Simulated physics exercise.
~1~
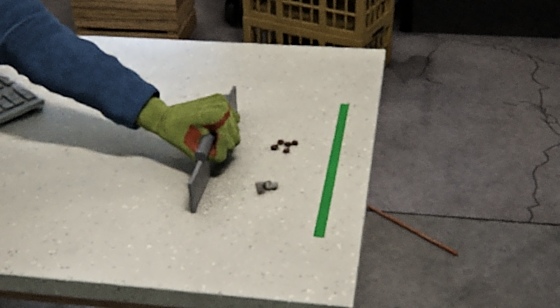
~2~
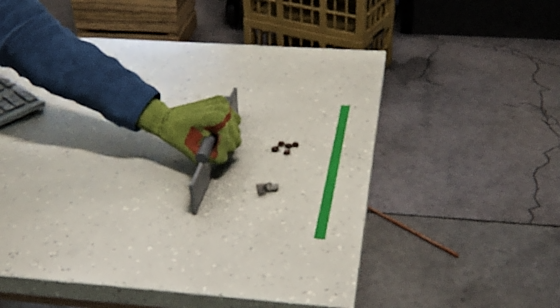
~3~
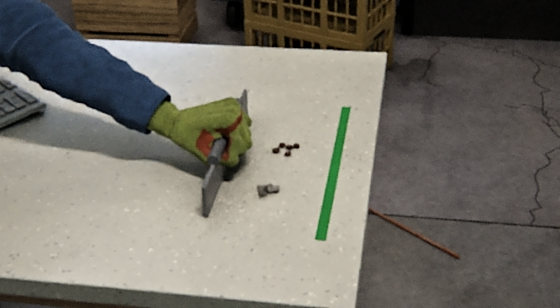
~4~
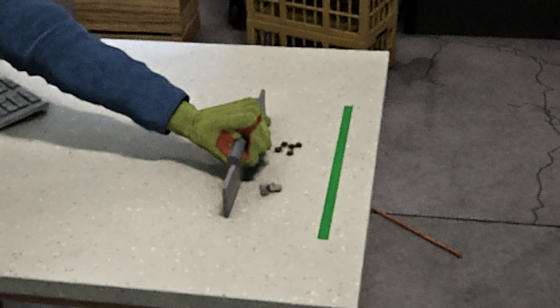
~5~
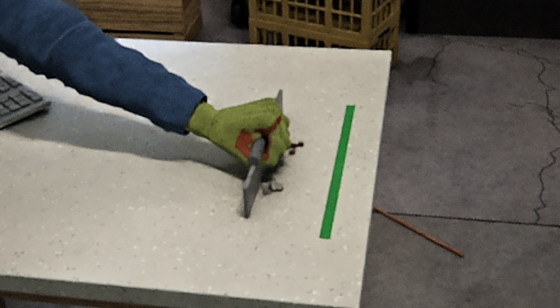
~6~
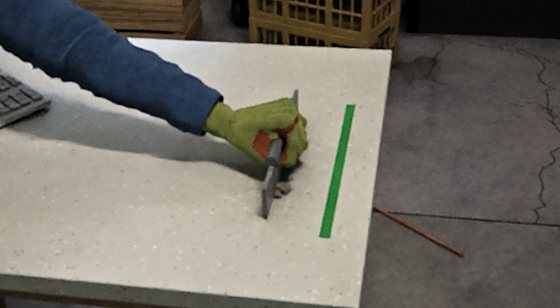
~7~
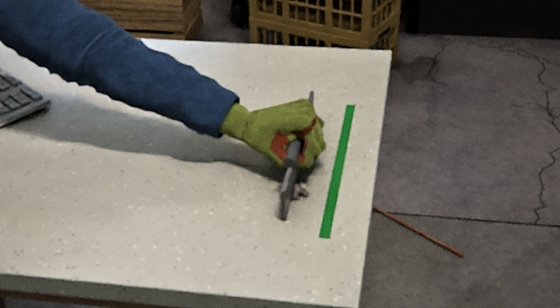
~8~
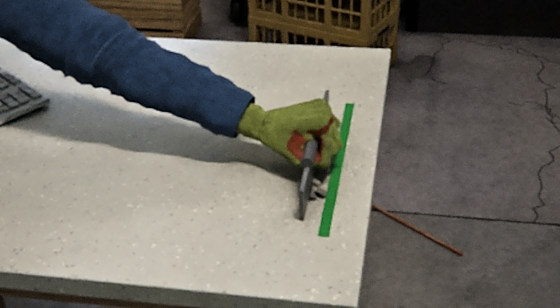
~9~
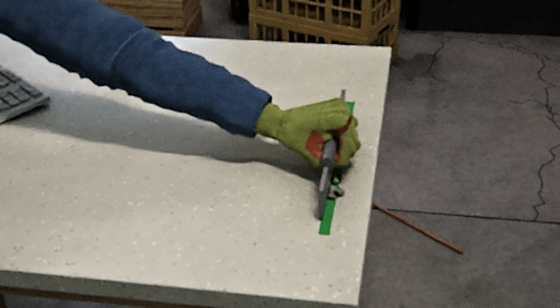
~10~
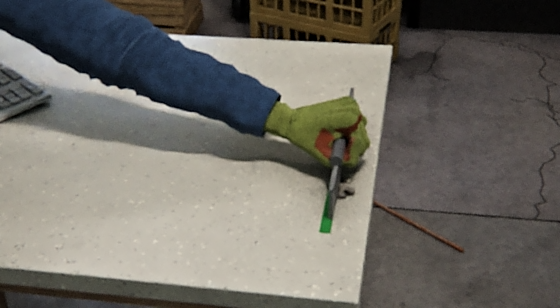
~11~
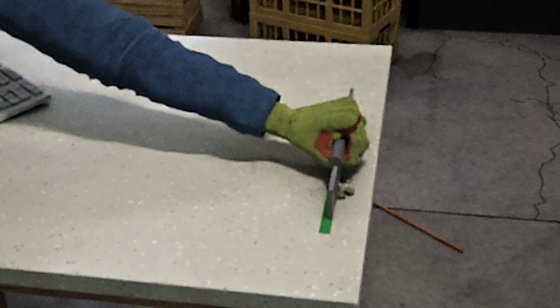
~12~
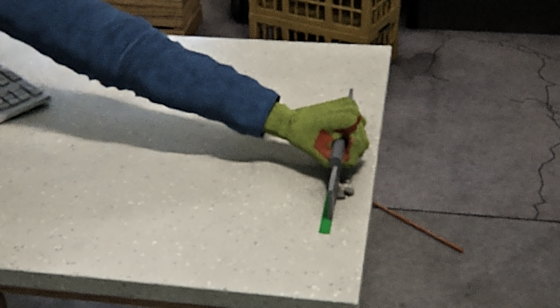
Gloved hand pushing a scraper rightward across a pale table, sweeping two small heaps along and stopping at the green tape.
